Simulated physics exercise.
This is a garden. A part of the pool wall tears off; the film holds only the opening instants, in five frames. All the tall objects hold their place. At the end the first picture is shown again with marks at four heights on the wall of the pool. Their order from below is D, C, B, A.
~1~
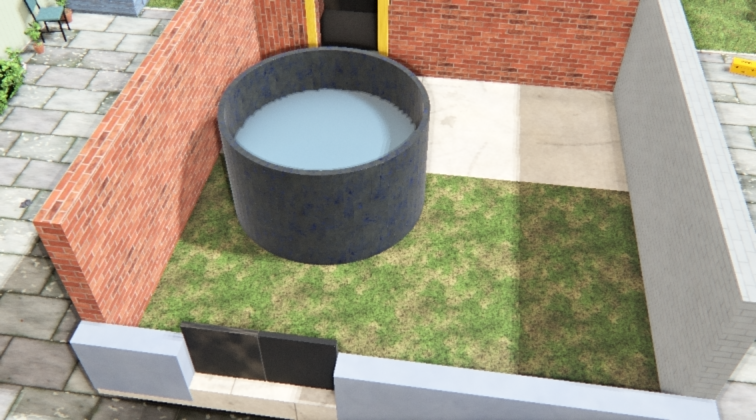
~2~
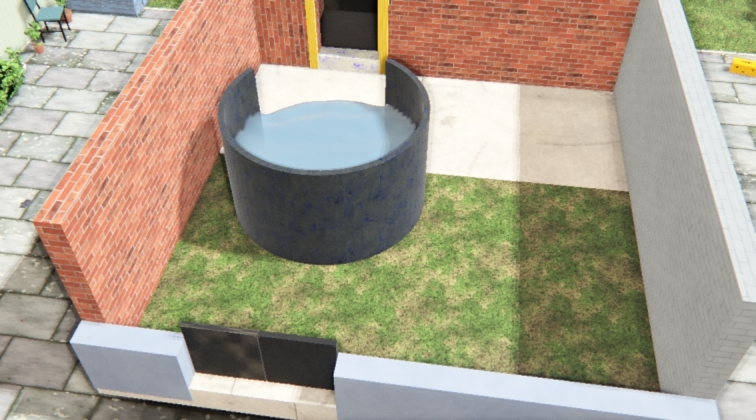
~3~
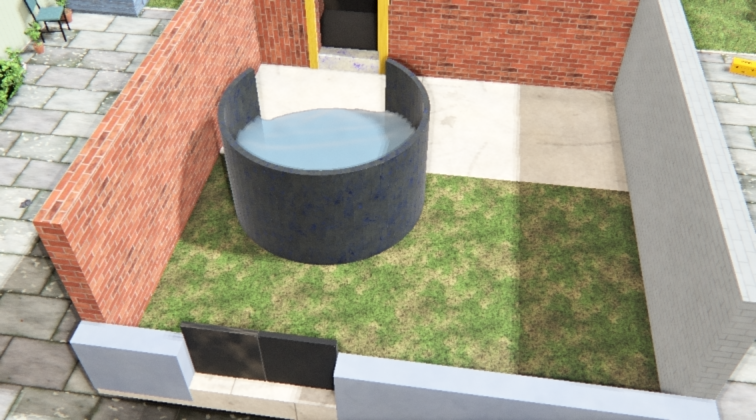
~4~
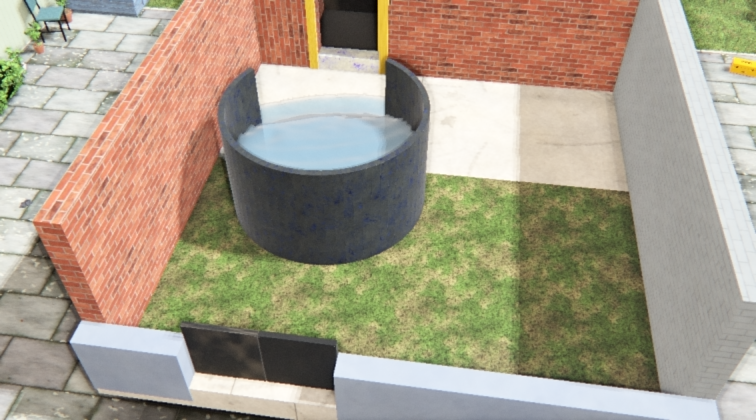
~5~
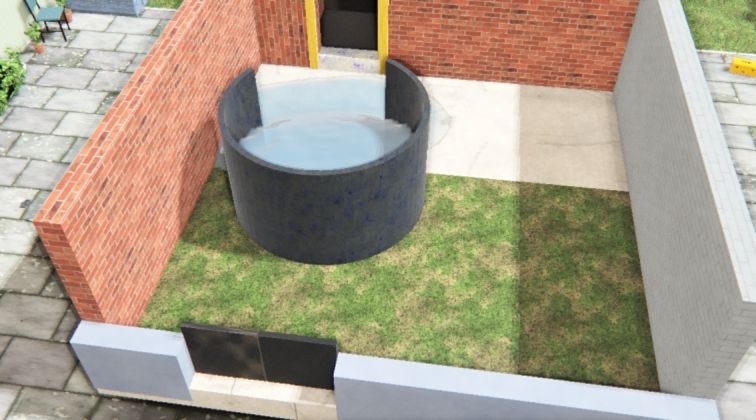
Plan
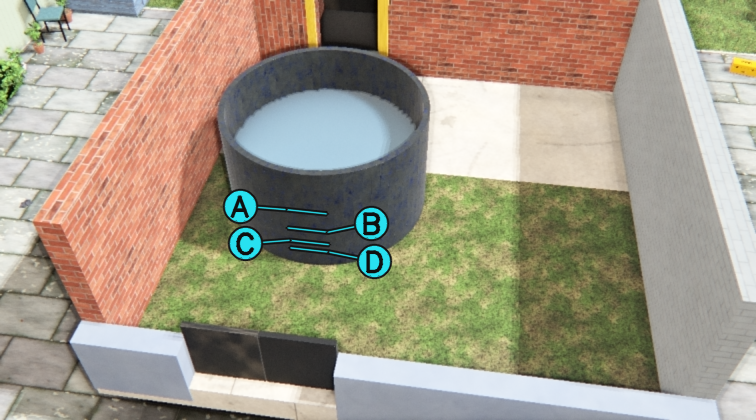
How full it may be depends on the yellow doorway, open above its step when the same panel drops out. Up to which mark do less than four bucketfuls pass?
I would pick line C.
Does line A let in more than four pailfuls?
Yes, it does.
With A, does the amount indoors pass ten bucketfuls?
Yes, clearly.
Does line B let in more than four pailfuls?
Yes, it does.
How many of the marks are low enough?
Two of the four.
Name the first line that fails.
That would be B.
On the marked copy, A at (305, 211); B at (307, 230); C at (309, 242); D at (309, 250); from the bottom up D, C, B, A.
With A, dozens of bucketfuls pour in.
With B, about 9 bucketfuls get in.
With C, a splash gets over, under a bucket.
With D, nothing gets over.
